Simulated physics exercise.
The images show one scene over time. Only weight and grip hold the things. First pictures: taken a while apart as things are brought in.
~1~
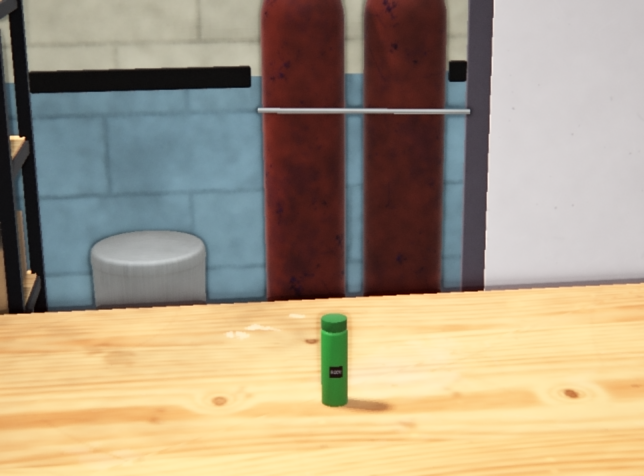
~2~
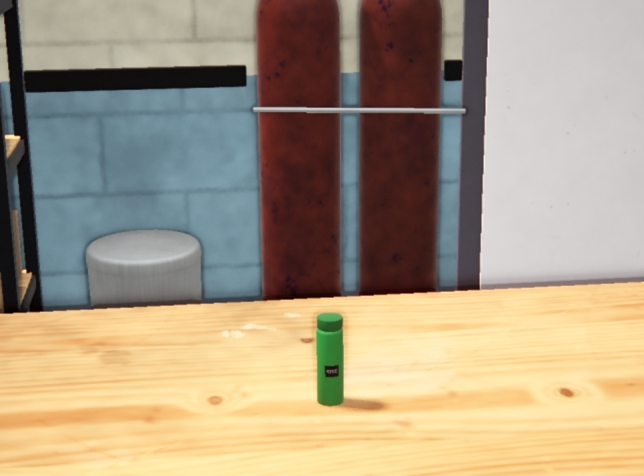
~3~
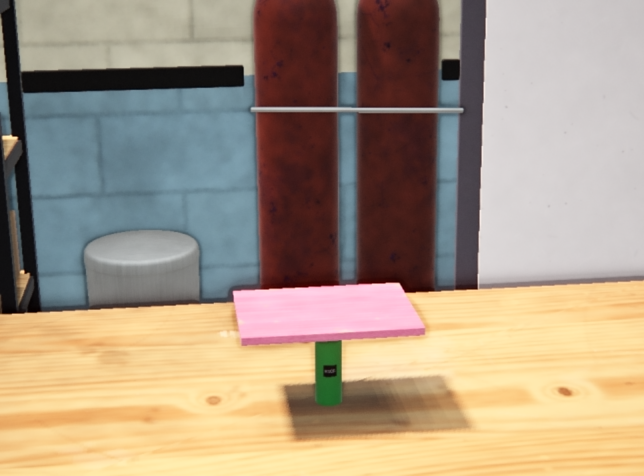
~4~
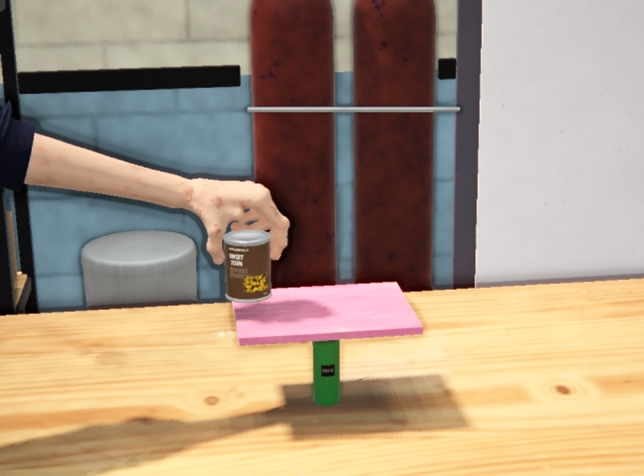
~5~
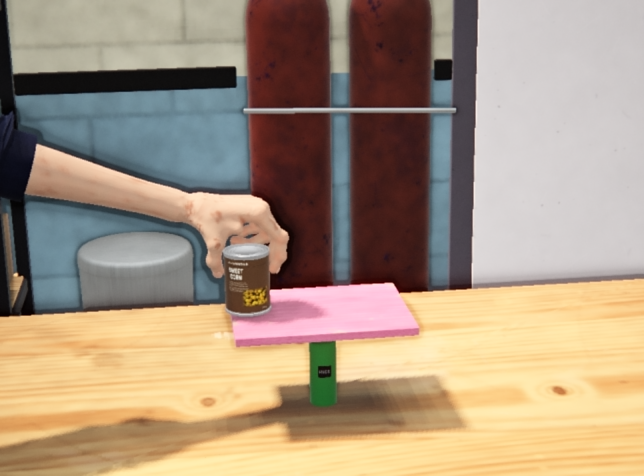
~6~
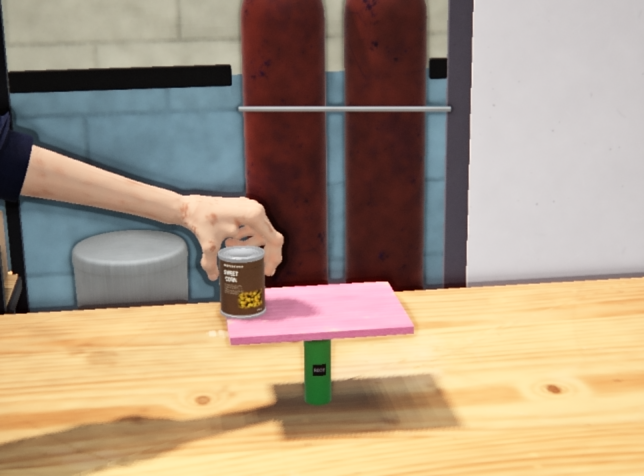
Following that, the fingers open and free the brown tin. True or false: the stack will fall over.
True.
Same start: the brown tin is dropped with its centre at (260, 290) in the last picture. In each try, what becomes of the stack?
Then it comes apart.
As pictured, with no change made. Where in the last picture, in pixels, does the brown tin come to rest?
The object winds up at approximately (177, 387).
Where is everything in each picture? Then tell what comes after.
The last thing is not in view yet, in the first frame.
The last thing is not in view yet, in the second frame.
The last thing is not in view yet; pink board (325, 312), in the third frame.
Still above its spot; brown tin (248, 266); pink board (323, 312), in the fourth frame.
Still above its spot; brown tin (247, 280); pink board (319, 313), in the fifth frame.
Set down, still held; brown tin (242, 282); pink board (314, 311), in the sixth frame.
Then, 0.30 s later than the last frame, brown tin now fallen; pink board tilted by 60°.
Then, 0.40 s later than the last frame, pink board tilted by 68°.
Then, 0.60 s later than the last frame, pink board now fallen; green shaker tilted by 45°.
Then, 0.70 s later than the last frame, green shaker now fallen.
When it is over, fallen, pink board, green shaker and brown tin. End places, in pixels of the last picture, brown tin near (177, 387). The stack gives way.
